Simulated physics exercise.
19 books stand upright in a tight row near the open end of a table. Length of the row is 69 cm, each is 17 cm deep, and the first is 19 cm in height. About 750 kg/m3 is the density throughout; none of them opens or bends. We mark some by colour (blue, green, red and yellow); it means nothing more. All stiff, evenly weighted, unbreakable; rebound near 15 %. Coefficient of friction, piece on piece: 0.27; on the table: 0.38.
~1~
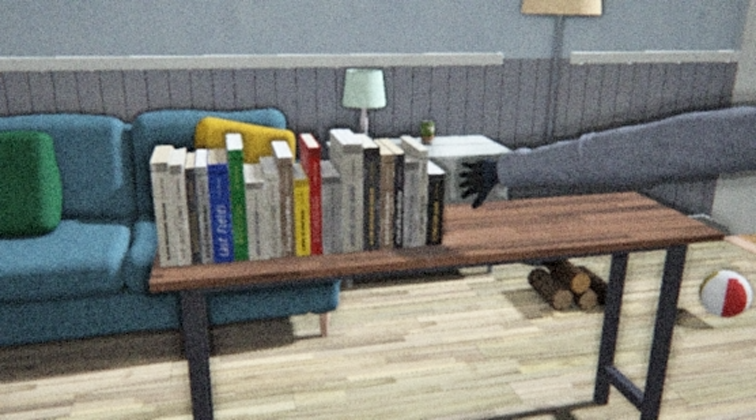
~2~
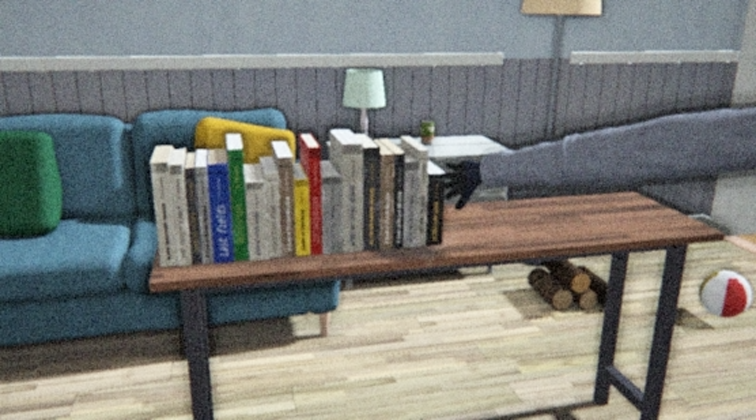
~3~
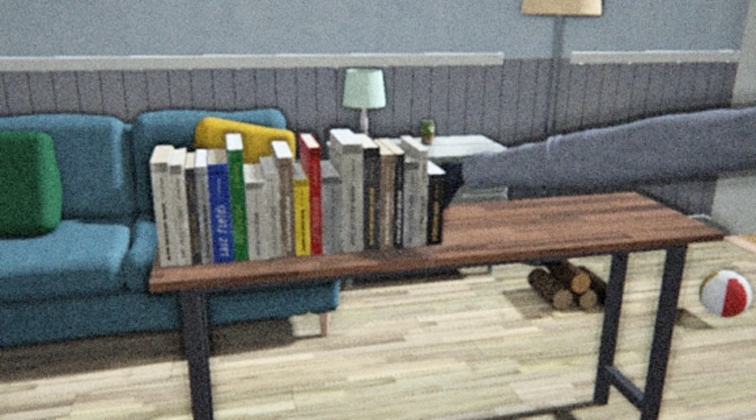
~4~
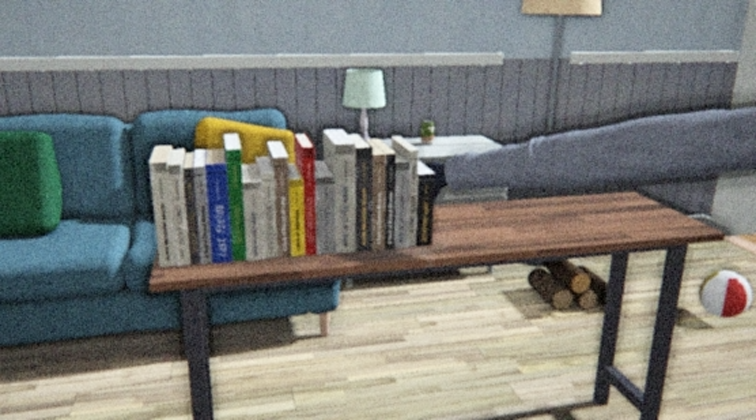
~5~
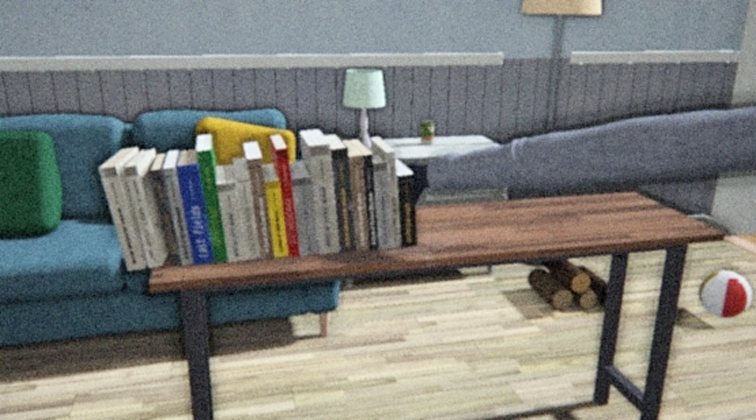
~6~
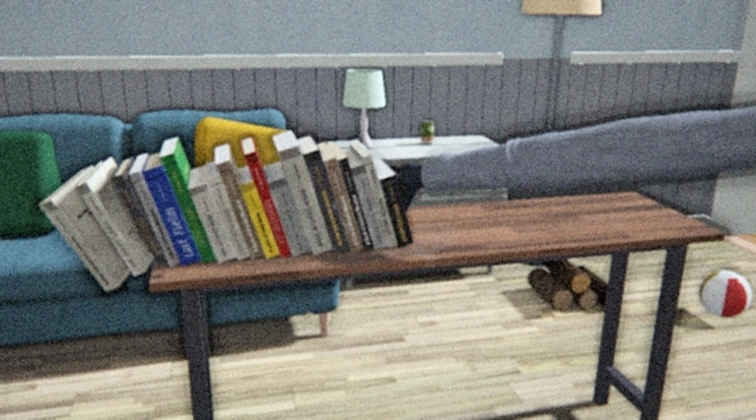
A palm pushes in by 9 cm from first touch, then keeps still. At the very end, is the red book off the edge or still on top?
At the very end the red book is still on top.
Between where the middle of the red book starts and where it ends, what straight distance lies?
Close to 20 cm, start to finish.
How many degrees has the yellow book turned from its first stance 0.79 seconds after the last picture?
Something like 40°, more or less.
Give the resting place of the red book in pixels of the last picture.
Look around pixel (239, 209) in the last frame.
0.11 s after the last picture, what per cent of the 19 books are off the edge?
By that time it is 5 percent.
Then, 0.11 s later than the last frame, 1 of the 19 books off the edge; red book tilted 30°; blue book tilted 35°.
Then, 0.35 s later than the last frame, 5 of the 19 books off the edge; red book tilted 37°; blue book on its side.
Then, 0.79 s later than the last frame, 7 of the 19 books off the edge; red book tilted 40°; green book on its side.
When it is over, 7 of the 19 books off the edge; red book tilted 45°; green book on its side; blue book on its side. In pixels of the last frame, middles, red book near (239, 208).
